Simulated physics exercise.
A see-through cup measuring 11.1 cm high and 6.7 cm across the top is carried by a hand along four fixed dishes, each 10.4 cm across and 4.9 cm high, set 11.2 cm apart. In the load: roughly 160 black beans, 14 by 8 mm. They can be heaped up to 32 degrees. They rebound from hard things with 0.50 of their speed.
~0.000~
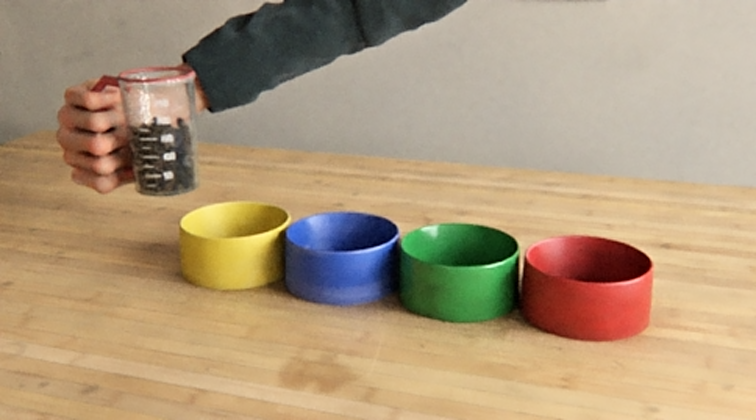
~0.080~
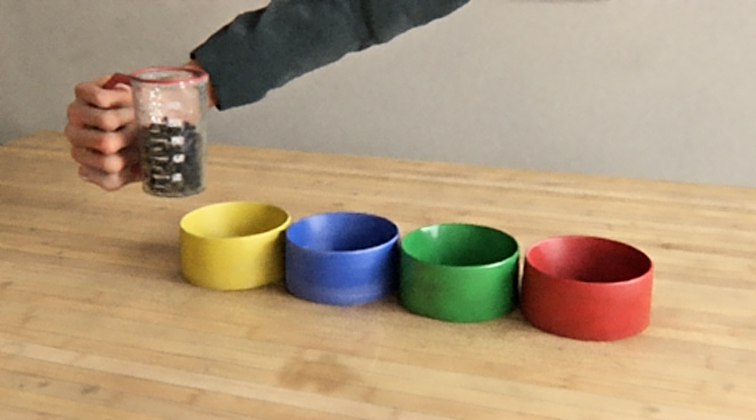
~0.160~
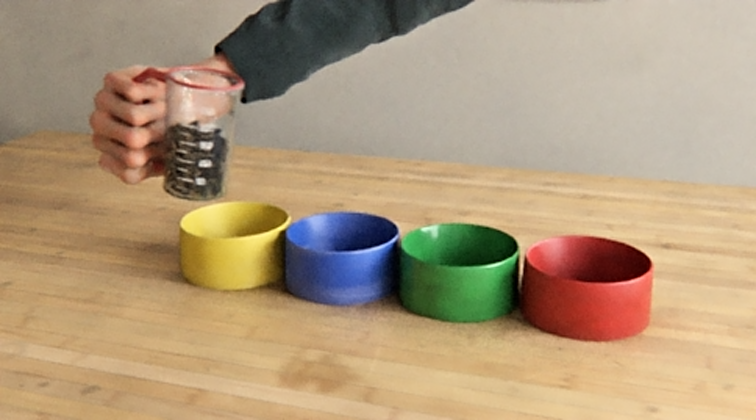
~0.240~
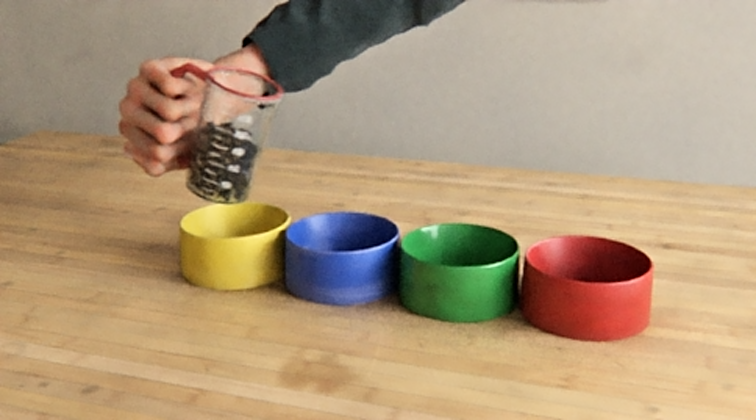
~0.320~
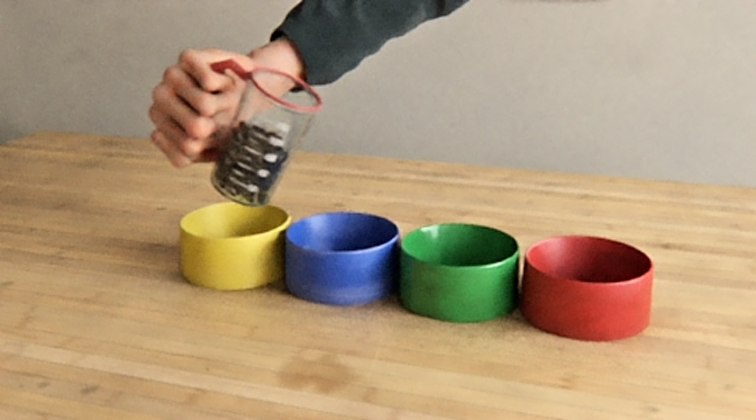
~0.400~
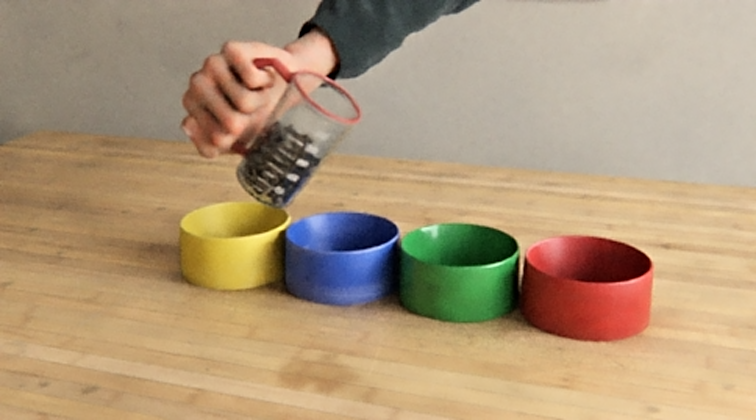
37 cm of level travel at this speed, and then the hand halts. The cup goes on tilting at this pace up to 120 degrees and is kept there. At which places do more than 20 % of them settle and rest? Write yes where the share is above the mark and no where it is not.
Red dish: Yes, blue dish: No, green dish: No, yellow dish: No, counter: No.
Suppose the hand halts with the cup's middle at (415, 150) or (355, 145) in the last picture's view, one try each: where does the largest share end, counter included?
Green, then green.
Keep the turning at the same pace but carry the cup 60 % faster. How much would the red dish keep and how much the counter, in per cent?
Shares: Red 100, counter 0.
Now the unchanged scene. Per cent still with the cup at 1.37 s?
It comes out close to 10 per cent.
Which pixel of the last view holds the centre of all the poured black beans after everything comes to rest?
Once everything settles, the centre is around (603, 296).
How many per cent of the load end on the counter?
I'd reckon around 5 per cent.
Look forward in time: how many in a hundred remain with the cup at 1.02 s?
100 %.
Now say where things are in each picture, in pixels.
Cup at (162, 132), tilt 0 degrees, lip at (188, 76), moved 0.0 cm; middle of the pieces at (167, 160); yellow dish at (235, 220); blue dish at (343, 232); green dish at (460, 245); red dish at (588, 259), in the first picture.
Cup at (172, 132), tilt 3 degrees, lip at (201, 79), moved 1.1 cm; middle of the pieces at (175, 161), in the second picture.
Cup at (200, 135), tilt 11 degrees, lip at (237, 87), moved 4.1 cm; middle of the pieces at (199, 163), in the third picture.
Cup at (231, 137), tilt 20 degrees, lip at (277, 97), moved 7.4 cm; middle of the pieces at (226, 164), in the fourth picture.
Cup at (263, 139), tilt 28 degrees, lip at (317, 108), moved 10.7 cm; middle of the pieces at (253, 165), in the fifth picture.
Cup at (295, 142), tilt 37 degrees, lip at (357, 120), moved 14.0 cm; middle of the pieces at (281, 165); yellow dish at (235, 220); blue dish at (343, 232); green dish at (460, 245); red dish at (588, 259). Its pace works out near 110 degrees a second; the hand travels 41 cm a second, in the sixth picture.
After 0.77 s, tilt 77 degrees; cup holds 100 %.
Then, at 1.02 s, tilt 105 degrees; cup holds 100 %.
After 1.37 s, tilt 120 degrees; cup holds 10 %, red 80 %.
At rest (2.3 s), red 95 %, blue 0 %, green 0 %, yellow 0 %, counter 5 %.
